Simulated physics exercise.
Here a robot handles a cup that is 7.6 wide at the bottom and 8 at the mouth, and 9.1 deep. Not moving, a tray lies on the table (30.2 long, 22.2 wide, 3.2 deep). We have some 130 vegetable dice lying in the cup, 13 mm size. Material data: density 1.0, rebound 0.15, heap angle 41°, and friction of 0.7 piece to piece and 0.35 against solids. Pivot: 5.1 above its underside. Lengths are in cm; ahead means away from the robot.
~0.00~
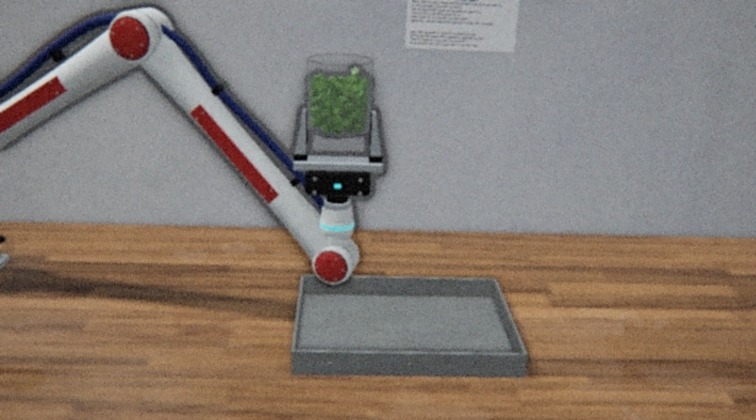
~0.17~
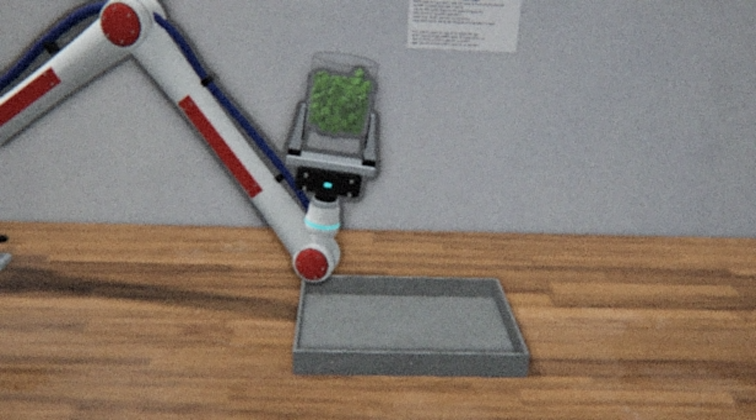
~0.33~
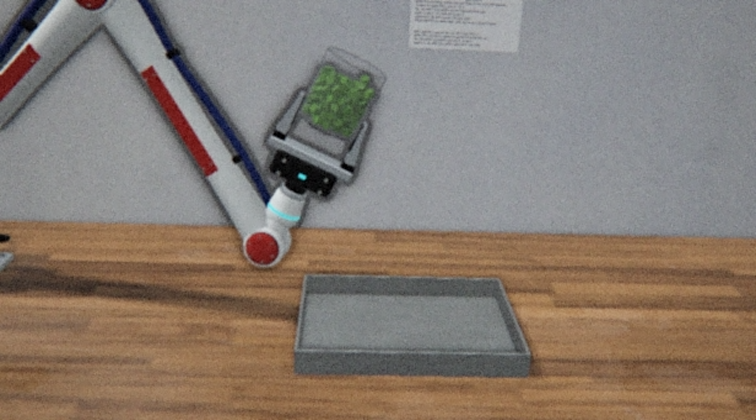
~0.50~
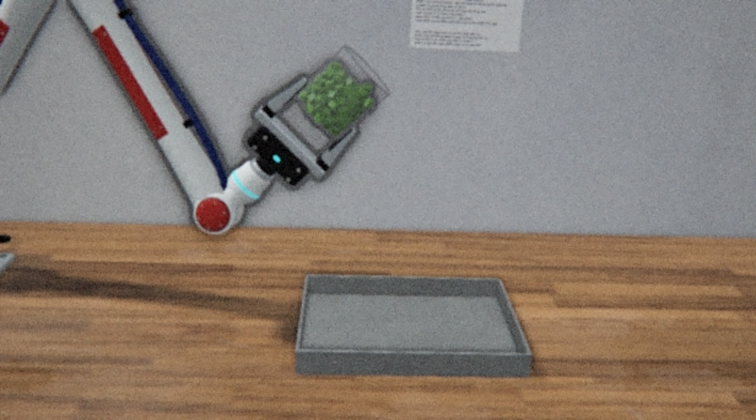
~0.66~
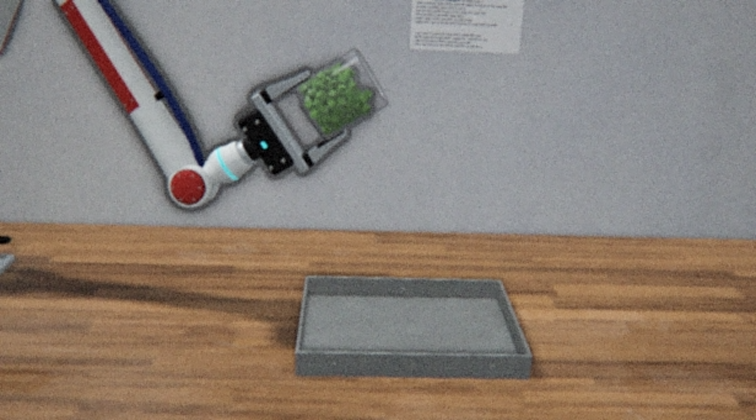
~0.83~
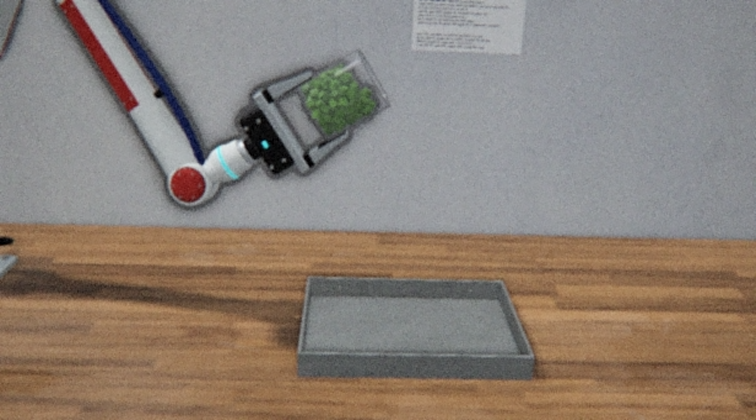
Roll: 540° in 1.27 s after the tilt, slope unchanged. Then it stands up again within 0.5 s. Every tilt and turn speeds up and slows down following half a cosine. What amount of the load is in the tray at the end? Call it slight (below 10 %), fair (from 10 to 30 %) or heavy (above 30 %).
I would call it slight, below 10 %.
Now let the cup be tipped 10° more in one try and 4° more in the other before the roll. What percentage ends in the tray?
The first try gives around 5 percent, the second around 0 percent.
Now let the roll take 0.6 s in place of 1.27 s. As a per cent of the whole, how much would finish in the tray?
Around 0 %.
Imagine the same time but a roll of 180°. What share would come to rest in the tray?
In that case you'd get close to 0 per cent.
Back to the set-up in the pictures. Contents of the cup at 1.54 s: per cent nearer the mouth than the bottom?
Looks like around 35 per cent to me.
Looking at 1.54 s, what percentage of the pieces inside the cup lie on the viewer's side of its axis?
45 per cent, roughly.
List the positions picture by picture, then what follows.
In the first picture, cup middle at (340, 96), upright; upper third of the load around (340, 88), from x 315 to 365, top at y 75; 129 in the cup.
In the second picture, cup middle at (341, 96), tipped 7°; upper third of the load around (341, 88), from x 315 to 370, top at y 75.
In the third picture, cup middle at (341, 95), tipped 25°; upper third of the load around (338, 86), from x 310 to 370, top at y 70.
In the fourth picture, cup middle at (341, 95), tipped 45°; upper third of the load around (337, 84), from x 305 to 370, top at y 70.
In the fifth picture, cup middle at (341, 95), tipped 57°; upper third of the load around (335, 85), from x 305 to 365, top at y 70.
In the sixth picture, cup middle at (343, 96), tipped 58°; upper third of the load around (337, 85), from x 305 to 370, top at y 70; 129 in the cup.
By 1.54 s, tipped 58°, highest piece 39 above the table; 129 in the cup.
By 2.25 s, tipped 47°, highest piece 38 above the table; 129 in the cup.
By 2.80 s, upright, highest piece 38 above the table; 129 in the cup.
By 3.50 s, upright, highest piece 38 above the table; 129 in the cup.
Final count, 129 in the cup. That is 0 % in the tray.
